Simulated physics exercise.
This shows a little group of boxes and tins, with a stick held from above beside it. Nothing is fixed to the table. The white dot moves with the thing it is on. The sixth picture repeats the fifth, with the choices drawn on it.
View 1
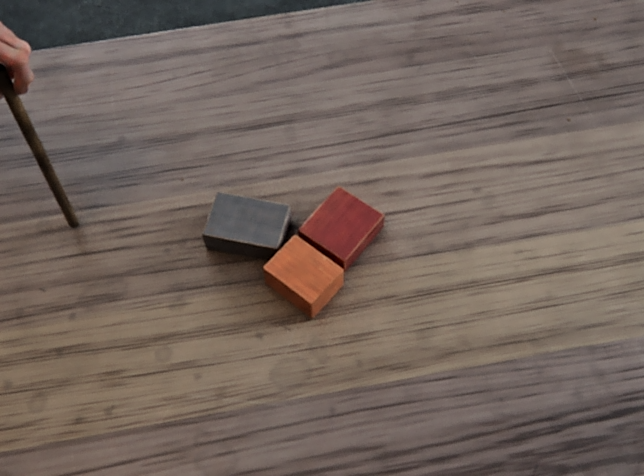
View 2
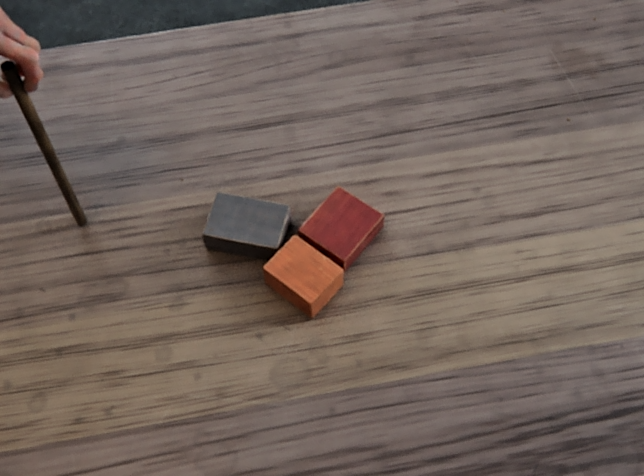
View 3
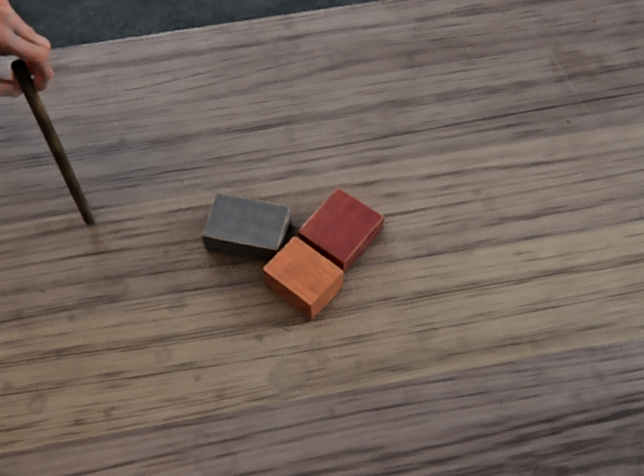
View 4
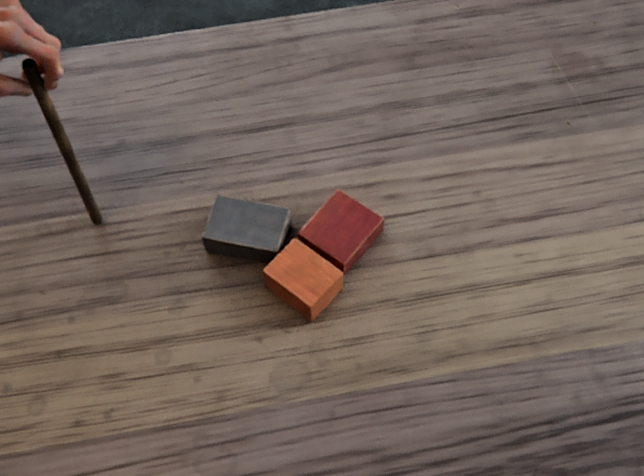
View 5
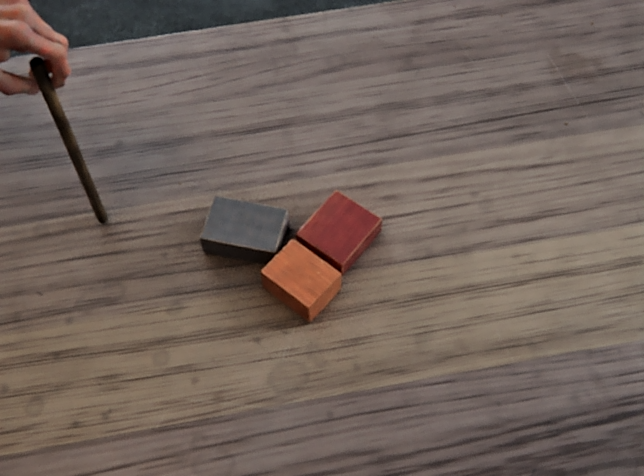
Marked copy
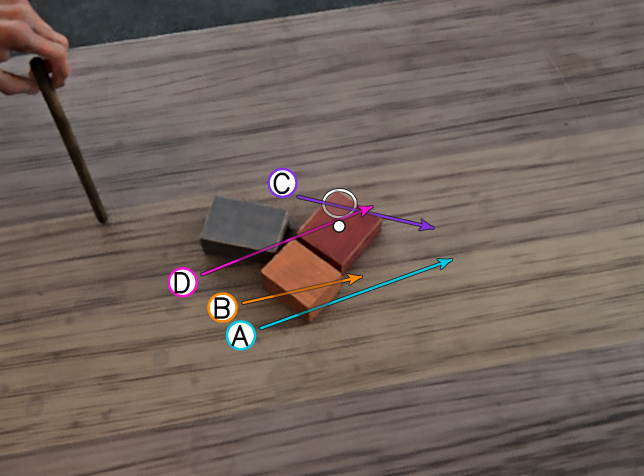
We see grey, red and orange blocks grouped on a wood-grained surface while a hand at the upper left holds a thin stick and moves it slowly a short way right; the blocks stay almost completely still.
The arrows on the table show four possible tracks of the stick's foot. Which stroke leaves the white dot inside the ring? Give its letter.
Stroke A.
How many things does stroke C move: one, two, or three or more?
One.
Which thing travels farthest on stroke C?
The red block.
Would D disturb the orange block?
On that stroke, no.
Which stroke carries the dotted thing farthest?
B.
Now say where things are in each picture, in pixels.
Red block (341, 228); orange block (303, 276); grey block (248, 227), in the first picture.
Grey block (248, 227); red block (341, 228), in the second picture.
Orange block (303, 277); grey block (248, 228), in the third picture.
Red block (341, 231); orange block (303, 279), in the fourth picture.
Grey block (245, 231); red block (339, 232); orange block (301, 280), in the fifth picture.
On the marked copy, A from (261, 328) to (451, 260); B from (243, 303) to (361, 277); C from (298, 197) to (433, 228); D from (202, 274) to (372, 207); the ring at (340, 203); the white dot at (339, 226).
With A. Early on, foot of the stick (332, 304); red block (342, 217); orange block (316, 269).
Further on, foot of the stick (400, 279); red block (341, 211); orange block (318, 265).
At the end, foot of the stick (451, 261); red block (341, 211); orange block (318, 265); the dot on the red block is in the ring.
As for the rest, B leaves the dotted thing at (368, 196); C leaves the dotted thing at (359, 244); D leaves the dotted thing at (369, 239).
